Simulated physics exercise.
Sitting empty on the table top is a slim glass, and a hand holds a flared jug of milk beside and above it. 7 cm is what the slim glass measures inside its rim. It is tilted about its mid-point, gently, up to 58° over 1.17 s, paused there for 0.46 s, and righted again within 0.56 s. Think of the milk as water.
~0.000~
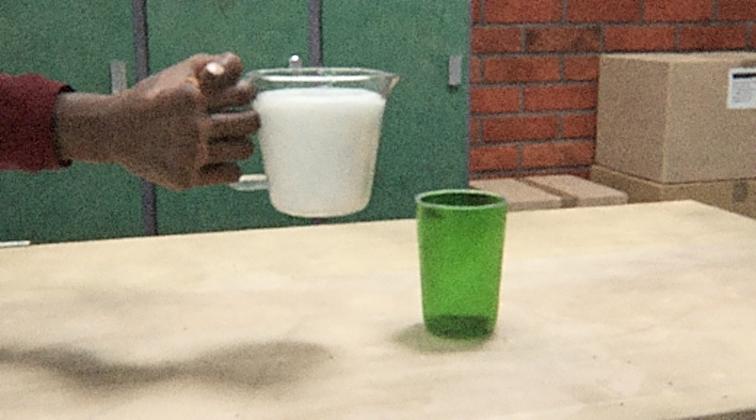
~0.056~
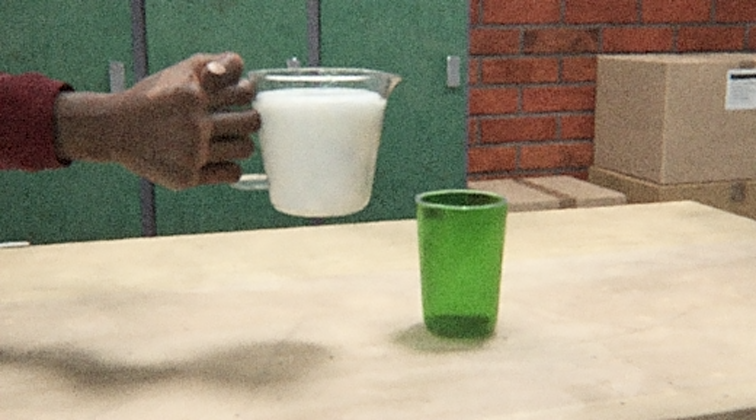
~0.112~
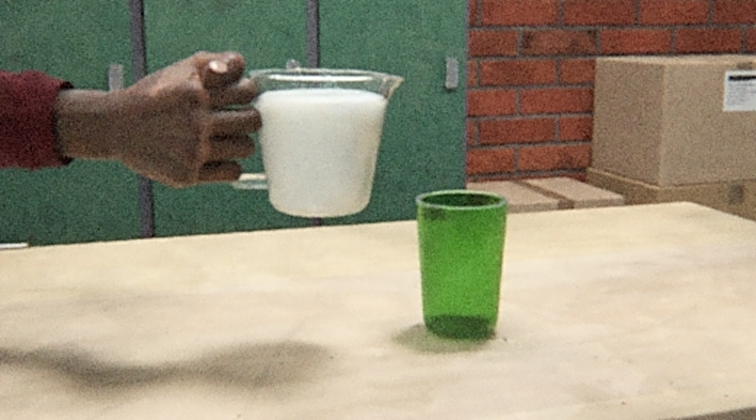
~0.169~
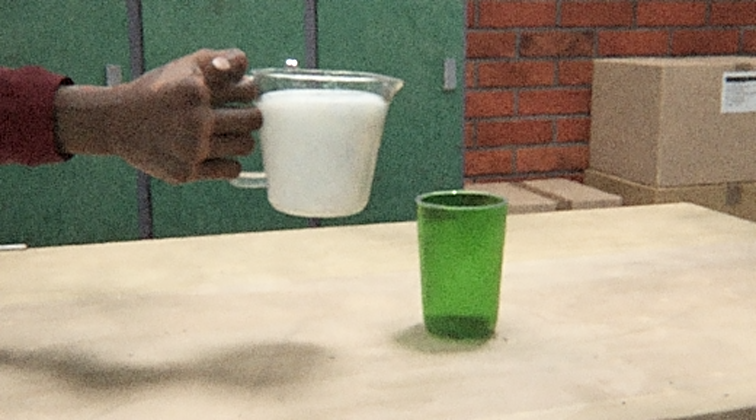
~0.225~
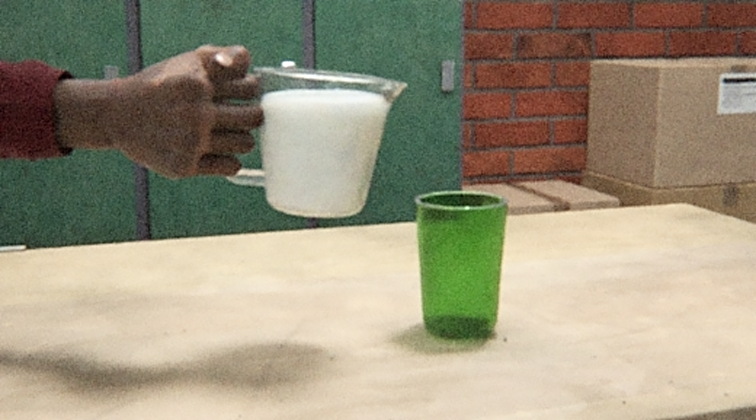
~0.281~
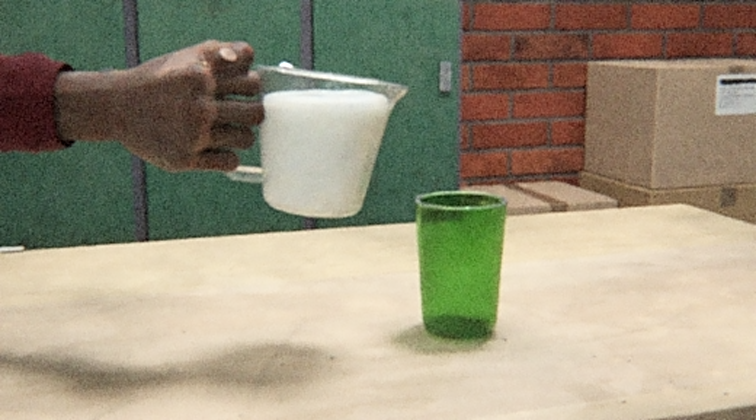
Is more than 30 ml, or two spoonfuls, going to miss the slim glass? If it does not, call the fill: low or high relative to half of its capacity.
High.
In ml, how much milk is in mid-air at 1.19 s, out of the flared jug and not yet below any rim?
Liquid in flight: Around 35 ml.
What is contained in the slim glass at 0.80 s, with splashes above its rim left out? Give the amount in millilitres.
I'd put it around 40 ml.
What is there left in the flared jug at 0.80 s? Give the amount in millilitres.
Near 520 ml.
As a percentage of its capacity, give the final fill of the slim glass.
Close to 95 in a hundred, I'd say.
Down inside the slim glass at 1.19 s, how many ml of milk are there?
Volume: Approx. 240 ml.
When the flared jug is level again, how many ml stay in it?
It ends up holding near 210 ml.
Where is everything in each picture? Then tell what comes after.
In the first picture, tilt 0°; pouring edge (402, 74); surface from (267, 96) to (365, 94); the slim glass's rim runs from (420, 204) to (502, 199).
In the second picture, tilt 0°; pouring edge (402, 75); surface from (266, 95) to (365, 93).
In the third picture, tilt 1°; pouring edge (403, 77); surface from (266, 96) to (365, 95).
In the fourth picture, tilt 3°; pouring edge (405, 80); surface from (268, 96) to (366, 95).
In the fifth picture, tilt 5°; pouring edge (406, 83); surface from (275, 97) to (368, 96).
In the sixth picture, tilt 8°; pouring edge (408, 88); surface from (269, 97) to (373, 96).
By 0.80 s the tilt is 45° and the slim glass has 40 ml, the flared jug 515 ml, and 0 ml is on the table top.
By 1.19 s the tilt is 58° and the slim glass has 245 ml, the flared jug 330 ml, and 0 ml is on the table top.
By 1.59 s the tilt is 58° and the slim glass has 365 ml, the flared jug 230 ml, and 0 ml is on the table top.
By 2.02 s the tilt is 12° and the slim glass has 395 ml, the flared jug 210 ml, and 0 ml is on the table top.
At rest the slim glass has 395 ml, the flared jug 210 ml, and 0 ml is on the table top.
